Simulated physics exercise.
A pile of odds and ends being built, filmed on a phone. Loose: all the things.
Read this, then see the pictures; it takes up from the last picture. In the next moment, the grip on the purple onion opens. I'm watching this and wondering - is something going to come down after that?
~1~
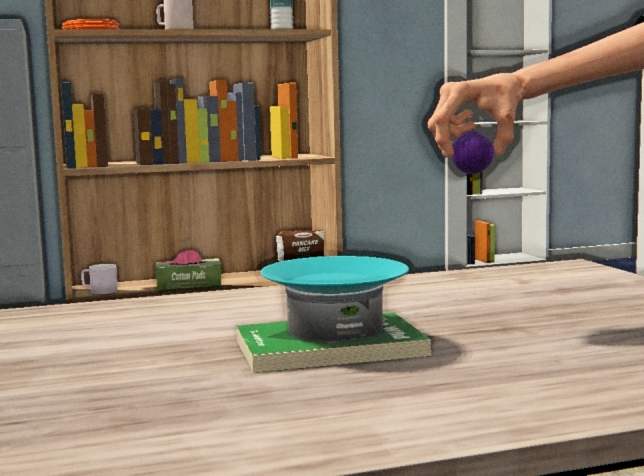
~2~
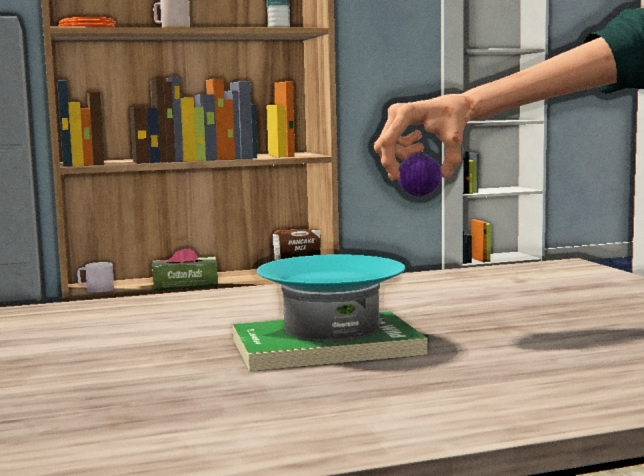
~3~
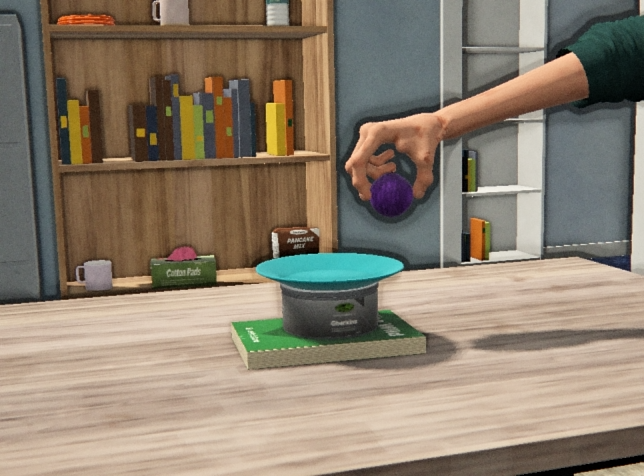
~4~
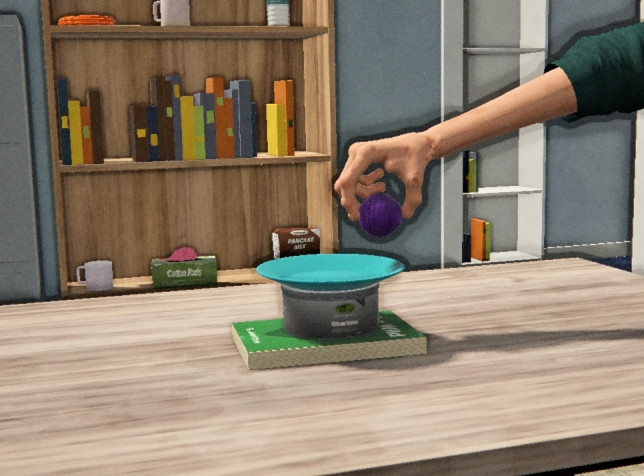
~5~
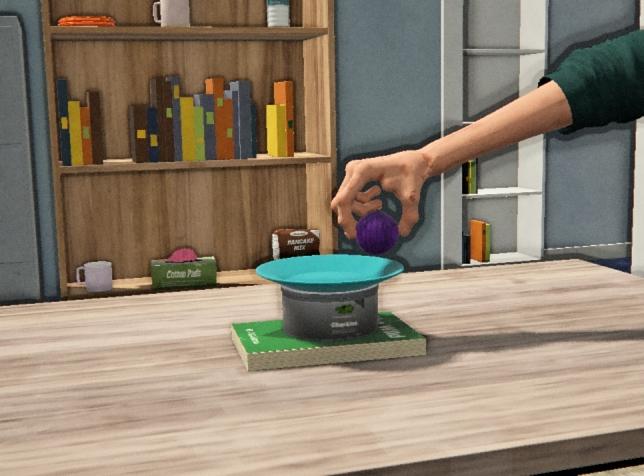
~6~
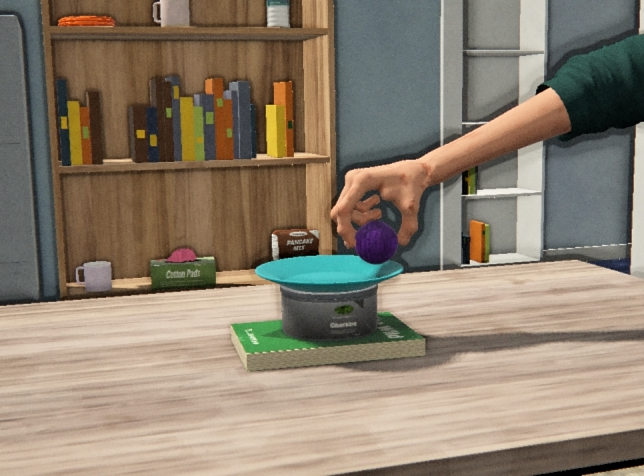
No, it all holds.
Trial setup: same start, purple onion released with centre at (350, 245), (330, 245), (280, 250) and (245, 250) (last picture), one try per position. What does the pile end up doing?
Lab note - try 1: No collapse; try 2: No collapse; try 3: No collapse; try 4: Collapse.
Then, 0.20 s on from there, no change.
Then, 0.50 s on from there, purple onion resting near (376, 243).
In the end, all 4 unmoved. At the end, from the last picture's camera, purple onion near (376, 243). The pile keeps its balance.
